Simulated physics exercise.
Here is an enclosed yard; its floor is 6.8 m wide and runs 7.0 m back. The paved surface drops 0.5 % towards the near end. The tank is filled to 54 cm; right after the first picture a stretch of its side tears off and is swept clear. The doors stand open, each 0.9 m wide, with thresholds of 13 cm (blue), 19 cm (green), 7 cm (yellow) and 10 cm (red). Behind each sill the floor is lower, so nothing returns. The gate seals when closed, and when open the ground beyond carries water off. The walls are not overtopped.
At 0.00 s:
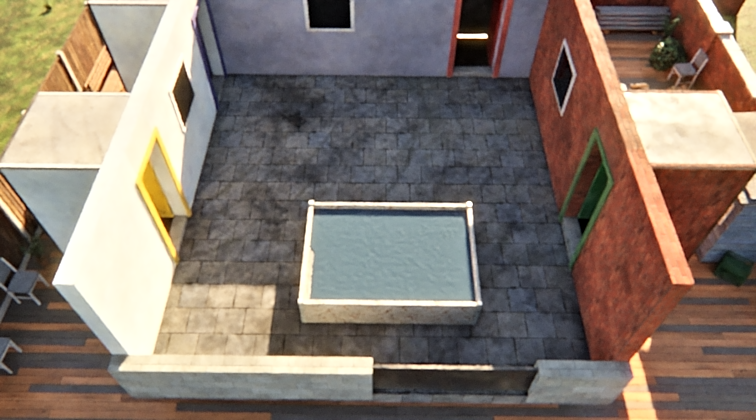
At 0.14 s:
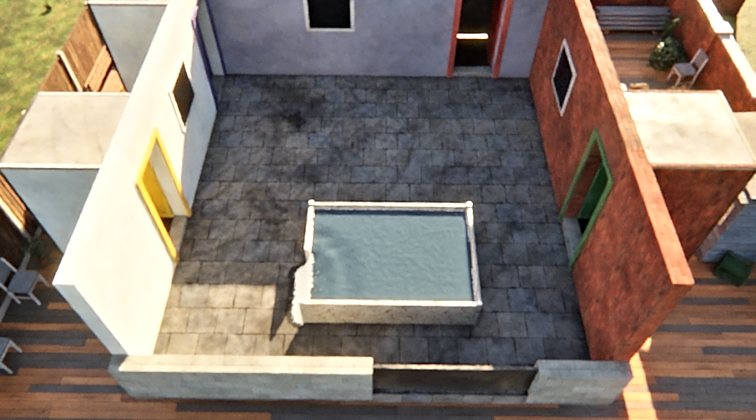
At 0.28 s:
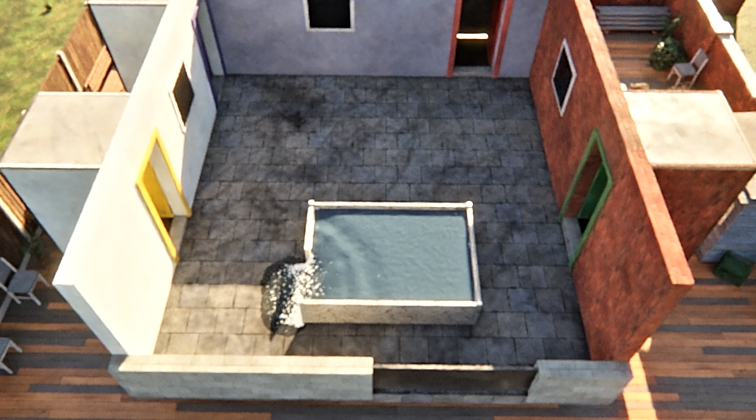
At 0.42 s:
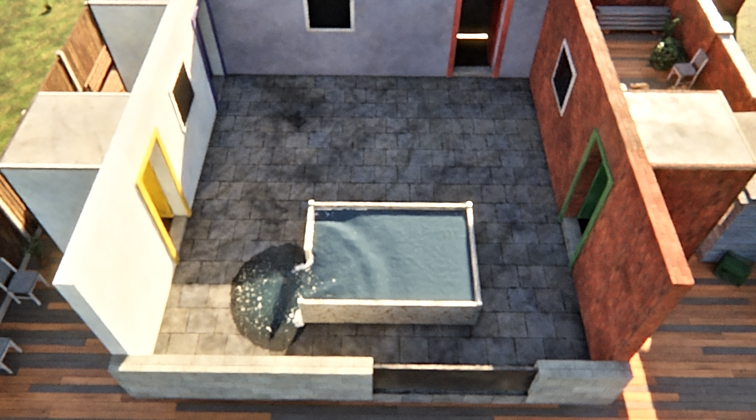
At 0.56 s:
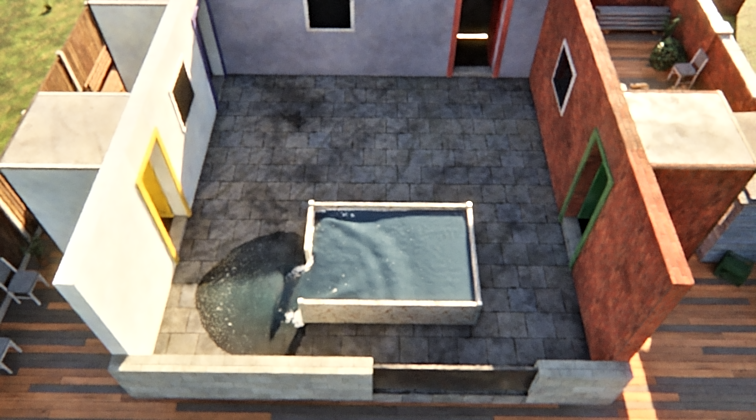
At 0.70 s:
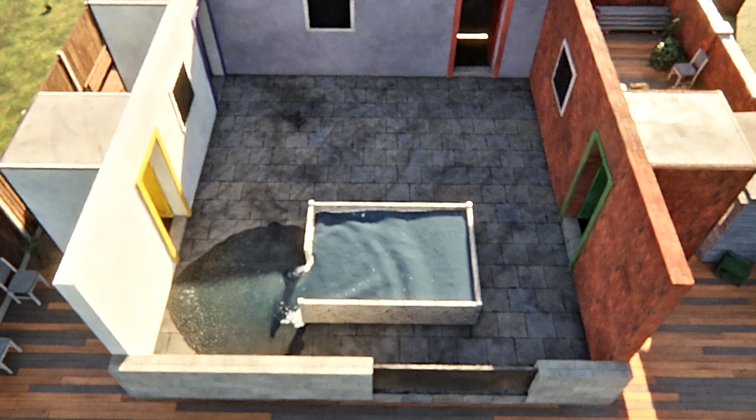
Water bursts through a broken left side of a pale-rimmed tank in a grey-paved walled yard, seen from high above by a still camera. A white wall with a yellow-framed doorway stands left, a red wall with a green-framed doorway right, and a bluish-grey wall behind. The foaming spill fans leftward into a widening dark sheet, while ripples spread across the tank.
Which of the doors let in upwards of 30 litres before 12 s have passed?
Door by door: At the blue door it keeps below the limit; at the green door it does not reach the limit; at the yellow door it goes over the limit; at the red door it keeps below the limit.
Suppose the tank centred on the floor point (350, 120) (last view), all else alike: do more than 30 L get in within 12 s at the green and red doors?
Then: Green below, red not over.
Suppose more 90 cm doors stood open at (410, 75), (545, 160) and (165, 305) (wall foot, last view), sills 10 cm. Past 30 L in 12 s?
In that order: Below, not over, over.
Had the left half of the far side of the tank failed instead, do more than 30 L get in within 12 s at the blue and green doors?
Against that limit: Blue over, green below.
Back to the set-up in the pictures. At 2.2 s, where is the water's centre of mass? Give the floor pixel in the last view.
Near (327, 281).
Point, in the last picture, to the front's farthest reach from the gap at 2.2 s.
Near (204, 162).
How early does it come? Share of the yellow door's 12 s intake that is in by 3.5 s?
About 45 per cent.
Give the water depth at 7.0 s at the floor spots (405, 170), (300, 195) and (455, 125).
About 1, 1 and 0 cm.
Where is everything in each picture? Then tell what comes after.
The first frame shows still water, 54 cm deep, in the tank at (390, 253).
In the second frame, the front is at (297, 322), 0.5 m from the gap at (308, 289); 0.2 m2 of floor is under water; 54 cm left at the back of the tank.
In the third frame, the front is at (270, 274), 0.8 m from the gap at (308, 289); 0.8 m2 of floor is under water; 54 cm left at the back of the tank.
In the fourth frame, water pours out at (308, 289) and has run 1.2 m, to (237, 282); typically 6 cm deep outside, 54 cm at the tank's back.
In the fifth frame, water pours out at (308, 289) and has run 1.8 m, to (204, 285); typically 5 cm deep outside, 54 cm at the tank's back.
In the sixth frame, water pours out at (308, 289) and has run 2.3 m, to (172, 297); typically 4 cm deep outside, 54 cm at the tank's back.
After 1.4 s water covers 15 % of the floor and is deepest (45 cm) near (148, 375); blue door not reached, green door not reached, yellow door 14 cm at the sill, 2 L in, red door not reached.
After 2.2 s water covers 15 % of the floor and is deepest (35 cm) near (151, 363); blue door not reached, green door not reached, yellow door 17 cm at the sill, 26 L in, red door not reached.
After 3.5 s water covers 30 % of the floor and is deepest (26 cm) near (196, 375); blue door 1 cm at the sill, 0 L in, green door not reached, yellow door 16 cm at the sill, 81 L in, red door not reached.
After 7.0 s water covers 60 % of the floor and is deepest (18 cm) near (148, 375); blue door 10 cm at the sill, 0 L in, green door not reached, yellow door 12 cm at the sill, 160 L in, red door 1 cm at the sill, 0 L in.
After 12.0 s water covers 95 % of the floor and is deepest (10 cm) near (148, 375); blue door 7 cm at the sill, 0 L in, green door 3 cm at the sill, 0 L in, yellow door 7 cm at the sill, 180 L in, red door 3 cm at the sill, 0 L in.
